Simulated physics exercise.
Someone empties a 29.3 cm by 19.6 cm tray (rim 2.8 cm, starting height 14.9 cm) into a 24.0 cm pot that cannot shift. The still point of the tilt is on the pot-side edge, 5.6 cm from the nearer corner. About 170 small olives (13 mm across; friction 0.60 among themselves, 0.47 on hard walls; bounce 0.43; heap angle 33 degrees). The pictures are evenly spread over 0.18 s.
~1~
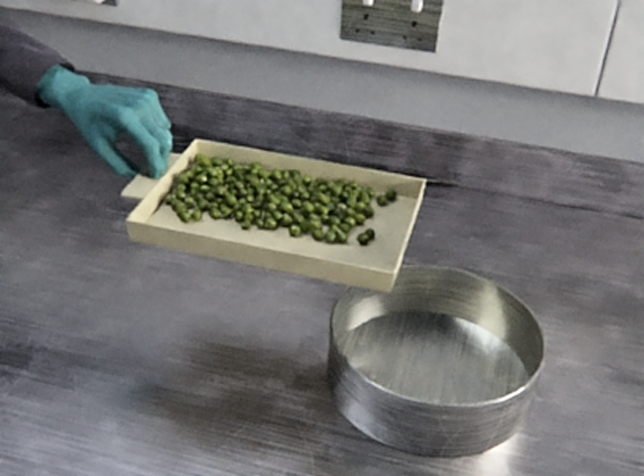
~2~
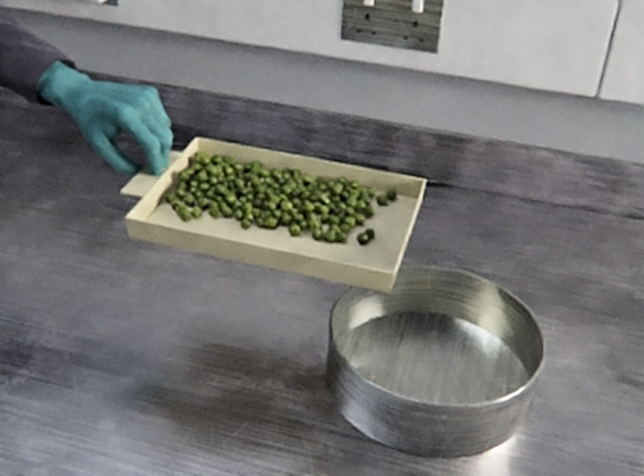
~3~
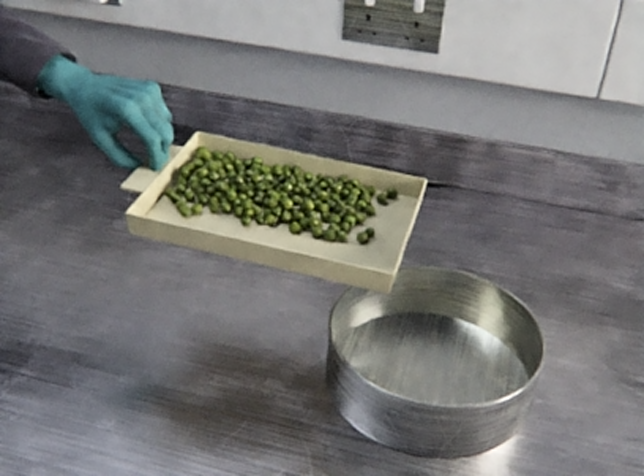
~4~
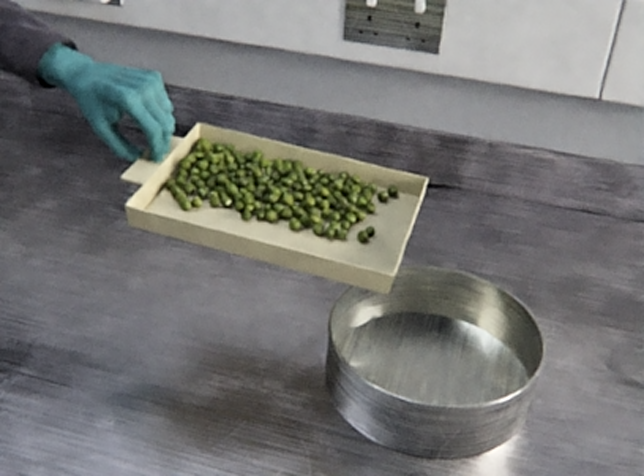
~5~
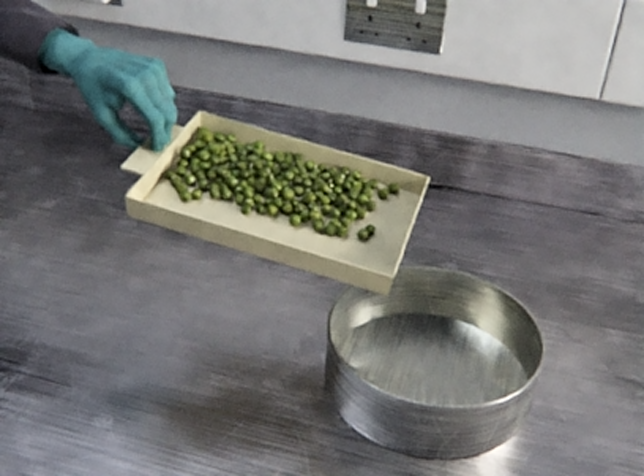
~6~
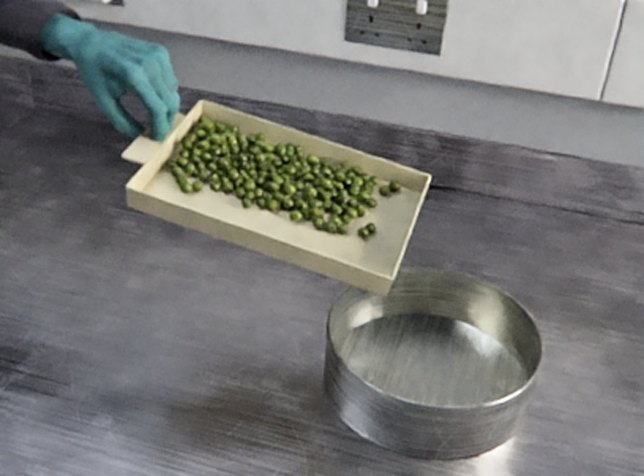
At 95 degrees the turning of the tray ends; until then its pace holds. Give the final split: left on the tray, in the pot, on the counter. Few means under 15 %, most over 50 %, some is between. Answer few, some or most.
Left on the tray: Few; in the pot: Most; on the counter: Few.
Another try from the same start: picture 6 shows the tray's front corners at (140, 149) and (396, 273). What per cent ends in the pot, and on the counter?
Pot 80, counter 20.
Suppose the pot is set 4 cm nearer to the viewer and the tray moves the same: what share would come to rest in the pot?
Then about 95 per cent.
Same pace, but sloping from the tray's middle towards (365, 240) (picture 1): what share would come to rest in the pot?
About 85 per cent.
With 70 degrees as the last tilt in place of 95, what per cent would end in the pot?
Then about 25 per cent.
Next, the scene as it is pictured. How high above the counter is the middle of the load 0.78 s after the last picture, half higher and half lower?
Roughly 18 cm.
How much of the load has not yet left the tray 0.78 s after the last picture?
Roughly 80 per cent.
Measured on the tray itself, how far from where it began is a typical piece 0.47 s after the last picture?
Some 11 cm.
Then, 0.47 s after the last picture, tilt 51 degrees; the tray holds 100 %, the pot 0 %.
Then, 0.78 s after the last picture, tilt 77 degrees; the tray holds 80 %, the pot 20 %.
Then, 1.19 s after the last picture, tilt 95 degrees; the tray holds 40 %, the pot 35 %.
In the end, tray 5 %, pot 95 %, counter 0 %.
